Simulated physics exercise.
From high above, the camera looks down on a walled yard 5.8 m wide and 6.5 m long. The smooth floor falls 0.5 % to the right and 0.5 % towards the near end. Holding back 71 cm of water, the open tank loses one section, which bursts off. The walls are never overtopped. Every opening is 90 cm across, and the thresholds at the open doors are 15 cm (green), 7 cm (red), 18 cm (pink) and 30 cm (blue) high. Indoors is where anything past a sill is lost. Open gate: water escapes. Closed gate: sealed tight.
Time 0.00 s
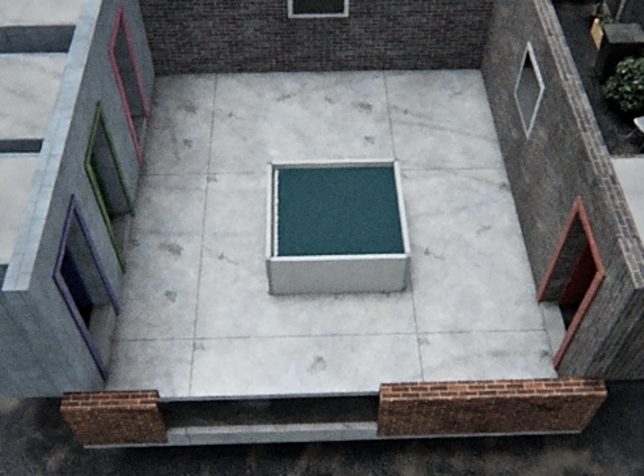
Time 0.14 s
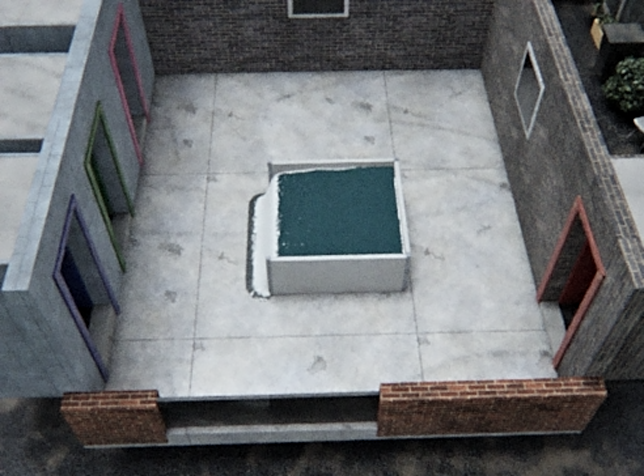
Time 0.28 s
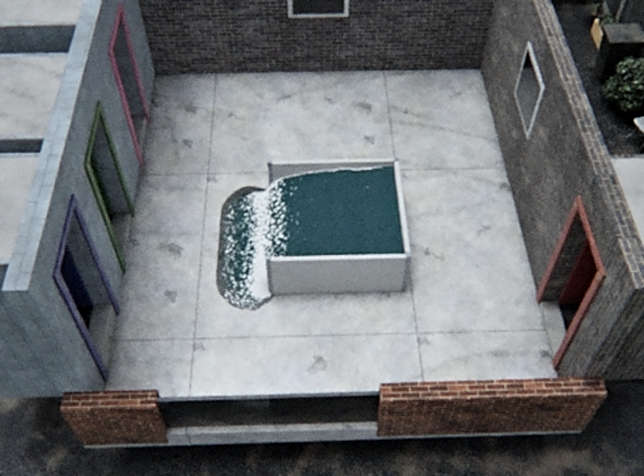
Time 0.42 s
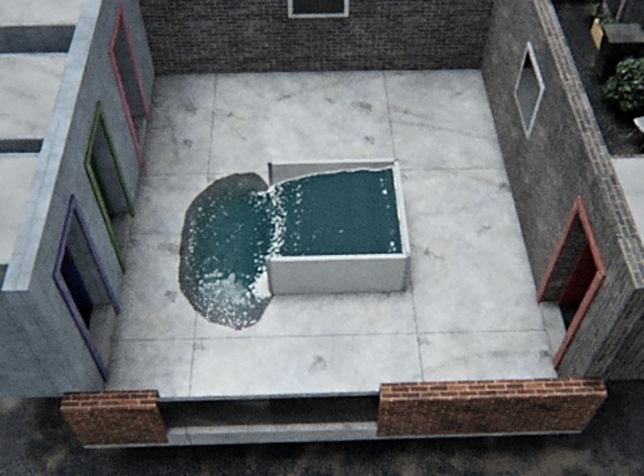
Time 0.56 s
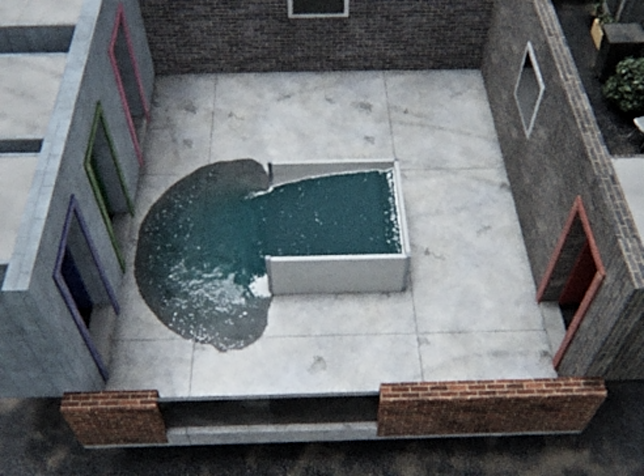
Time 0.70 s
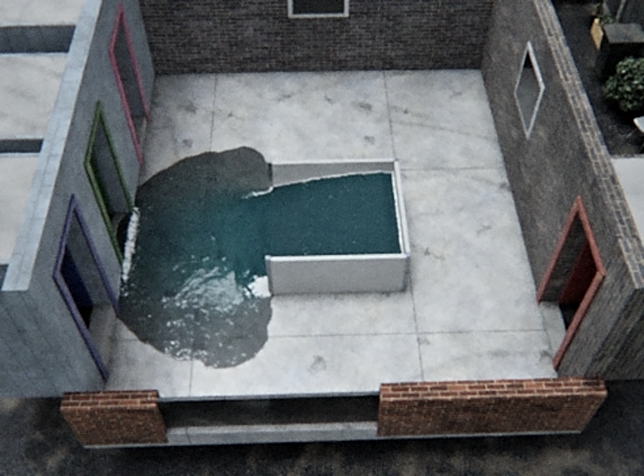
In the video, a high view shows a walled yard with an open tank of dark green water; its left side gives way, and water pours out, spreading across the pale floor in a widening pool to the left wall.
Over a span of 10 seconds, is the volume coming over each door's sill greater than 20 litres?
Result: Green door: Tops the amount, red door: Tops the amount, pink door: Falls short, blue door: Falls short.
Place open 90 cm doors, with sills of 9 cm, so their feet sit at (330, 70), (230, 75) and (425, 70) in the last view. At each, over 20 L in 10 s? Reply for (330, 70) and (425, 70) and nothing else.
The first doorway stays inside and the second stays inside.
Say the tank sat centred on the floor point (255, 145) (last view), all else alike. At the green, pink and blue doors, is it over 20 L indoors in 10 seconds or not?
Green: Within limit; pink: Beyond limit; blue: Within limit.
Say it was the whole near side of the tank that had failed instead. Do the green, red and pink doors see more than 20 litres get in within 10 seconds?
Green falls short; red exceeds; pink falls short.
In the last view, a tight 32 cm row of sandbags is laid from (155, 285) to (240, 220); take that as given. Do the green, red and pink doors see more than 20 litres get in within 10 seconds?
Green within the limit, red beyond the limit, pink within the limit.
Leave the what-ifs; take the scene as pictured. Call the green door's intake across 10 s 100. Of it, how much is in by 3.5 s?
Share by then: ~ 100 %.
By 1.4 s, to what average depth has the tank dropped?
The mean depth is around 32 cm.
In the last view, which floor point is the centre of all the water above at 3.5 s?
Near (221, 236).
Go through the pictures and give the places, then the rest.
Still water, 71 cm deep, in the open tank at (335, 210), in the first picture.
Water pours out at (273, 231) and has run 0.9 m, to (267, 296); typically 9 cm deep outside, 71 cm at the open tank's back, in the second picture.
The front is at (236, 301), 1.1 m from the gap at (273, 234); 1.3 m2 of floor is under water; 71 cm left at the back of the open tank, in the third picture.
The front is at (214, 316), 1.5 m from the gap at (273, 235); 2.8 m2 of floor is under water; 67 cm left at the back of the open tank, in the fourth picture.
The front is at (141, 275), 2.0 m from the gap at (273, 235); 4.8 m2 of floor is under water; 60 cm left at the back of the open tank, in the fifth picture.
The front is at (119, 307), 2.4 m from the gap at (273, 236); 6.3 m2 of floor is under water; 61 cm left at the back of the open tank, in the sixth picture.
After 1.4 s water covers 25 % of the floor and is deepest (42 cm) near (130, 235); green door 40 cm at the sill, 105 L in, red door not reached, pink door 13 cm at the sill, 0 L in, blue door 21 cm at the sill, 0 L in.
After 2.2 s water covers 30 % of the floor and is deepest (40 cm) near (103, 404); green door 32 cm at the sill, 221 L in, red door not reached, pink door 15 cm at the sill, 0 L in, blue door 21 cm at the sill, 0 L in.
After 3.5 s water covers 50 % of the floor and is deepest (23 cm) near (101, 417); green door 16 cm at the sill, 276 L in, red door not reached, pink door 9 cm at the sill, 0 L in, blue door 15 cm at the sill, 0 L in.
After 6.0 s water covers 90 % of the floor and is deepest (14 cm) near (559, 405); green door 6 cm at the sill, 278 L in, red door 13 cm at the sill, 20 L in, pink door 5 cm at the sill, 0 L in, blue door 9 cm at the sill, 0 L in.
After 10.0 s water covers 100 % of the floor and is deepest (12 cm) near (405, 211); green door 3 cm at the sill, 278 L in, red door 8 cm at the sill, 54 L in, pink door 3 cm at the sill, 0 L in, blue door 4 cm at the sill, 0 L in.
